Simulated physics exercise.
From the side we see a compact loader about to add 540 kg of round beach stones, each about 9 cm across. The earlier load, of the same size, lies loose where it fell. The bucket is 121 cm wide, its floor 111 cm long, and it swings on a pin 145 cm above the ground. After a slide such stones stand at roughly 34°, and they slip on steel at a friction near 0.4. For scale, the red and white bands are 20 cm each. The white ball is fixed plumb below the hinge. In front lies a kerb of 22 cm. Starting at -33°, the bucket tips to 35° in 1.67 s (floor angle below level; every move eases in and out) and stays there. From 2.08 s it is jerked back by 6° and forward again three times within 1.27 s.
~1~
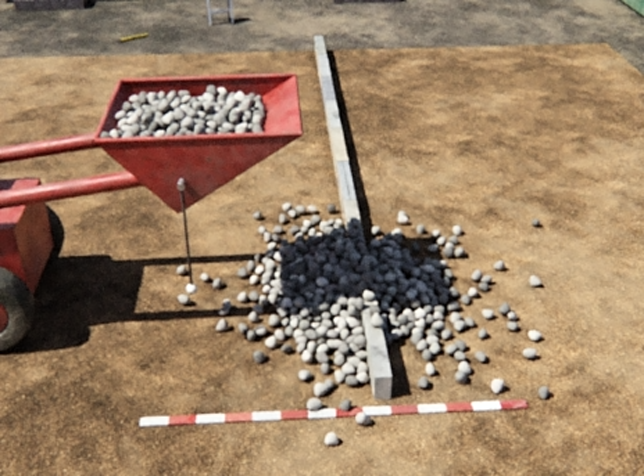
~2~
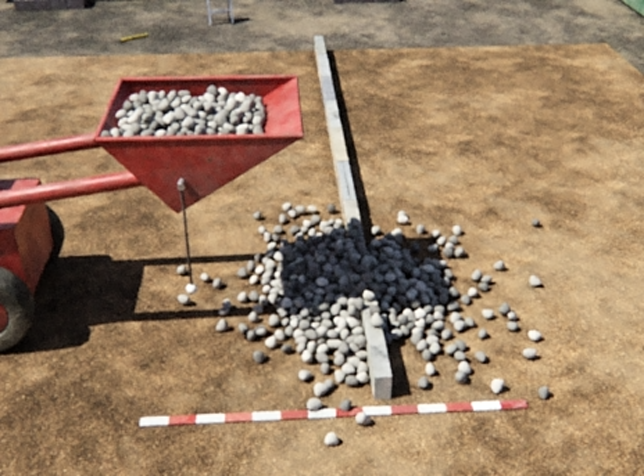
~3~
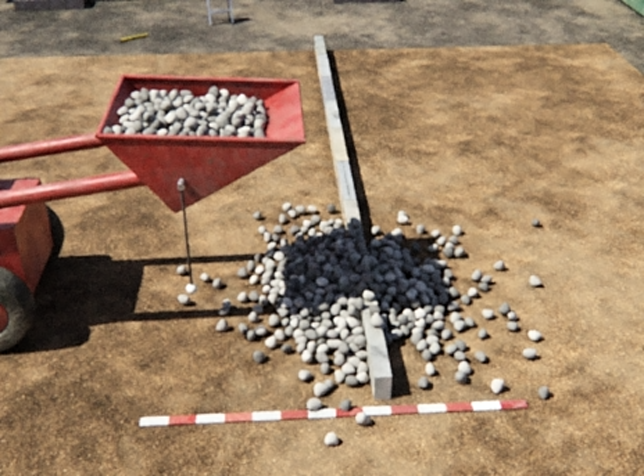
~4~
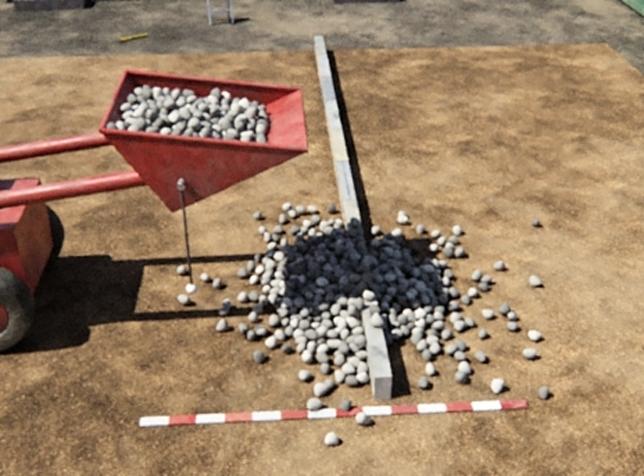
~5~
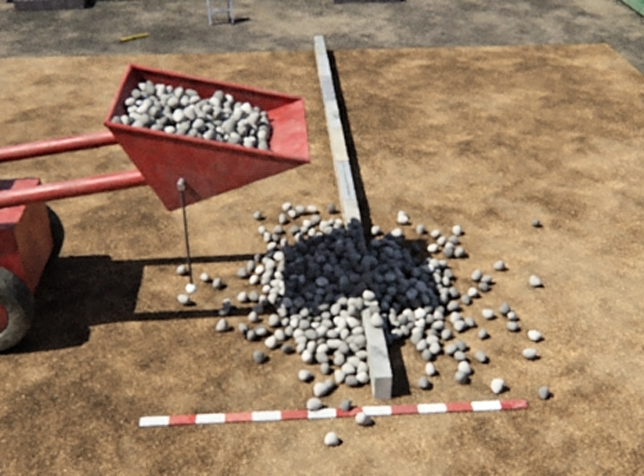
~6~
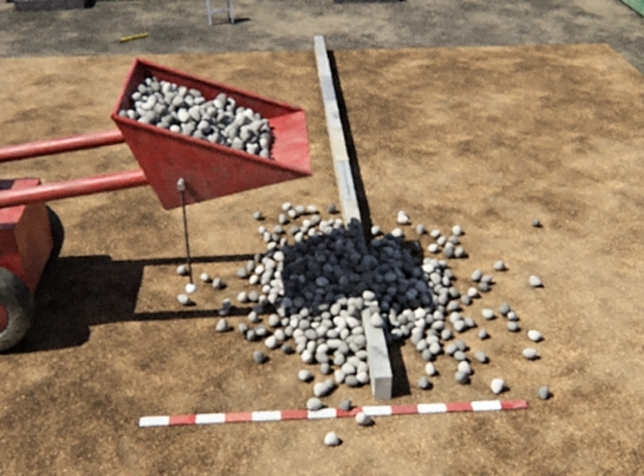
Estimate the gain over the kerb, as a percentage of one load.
Some 29 per cent is added.
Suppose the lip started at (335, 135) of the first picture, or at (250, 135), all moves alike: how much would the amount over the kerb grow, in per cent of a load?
About 60 and 0 per cent.
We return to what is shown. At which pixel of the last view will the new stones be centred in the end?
Their middle is at about (330, 276).
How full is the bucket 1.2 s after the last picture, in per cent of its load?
About 45 per cent.
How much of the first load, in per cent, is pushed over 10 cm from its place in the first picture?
Roughly 20 per cent of them.
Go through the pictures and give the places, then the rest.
In the first frame, the bucket is at -33°, its lip at (302, 134); the top of the load is at (182, 103). The earlier load is highest near (361, 266), 28 cm above ground level, 69 % on this side of the kerb, 31 % over the kerb.
In the second frame, the bucket is at -32°, its lip at (303, 136); the top of the load is at (175, 104).
The third frame shows lip at (305, 141), floor tilted -29°, highest stones at (168, 104).
The fourth frame shows lip at (308, 150), floor tilted -25°, highest stones at (155, 100).
The fifth frame shows lip at (310, 161), floor tilted -19°, highest stones at (151, 98).
In the sixth frame, the bucket is at -13°, its lip at (312, 174); the top of the load is at (152, 93).
Then, 0.6 s after the last picture the floor is at 24°; in per cent of one load, 100 in the bucket, 69 on this side of the kerb, 31 over the kerb; the foremost stones are at (525, 307).
Then, 1.2 s after the last picture the floor is at 35°; in per cent of one load, 47 in the bucket, 122 on this side of the kerb, 31 over the kerb; the foremost stones are at (525, 307).
Then, 3.2 s after the last picture the floor is at 35°; in per cent of one load, 0 in the bucket, 141 on this side of the kerb, 59 over the kerb; the foremost stones are at (528, 287).
Then, 6.0 s after the last picture the floor is at 35°; in per cent of one load, 0 in the bucket, 141 on this side of the kerb, 59 over the kerb; the foremost stones are at (528, 287). Net gain over the kerb, 29.
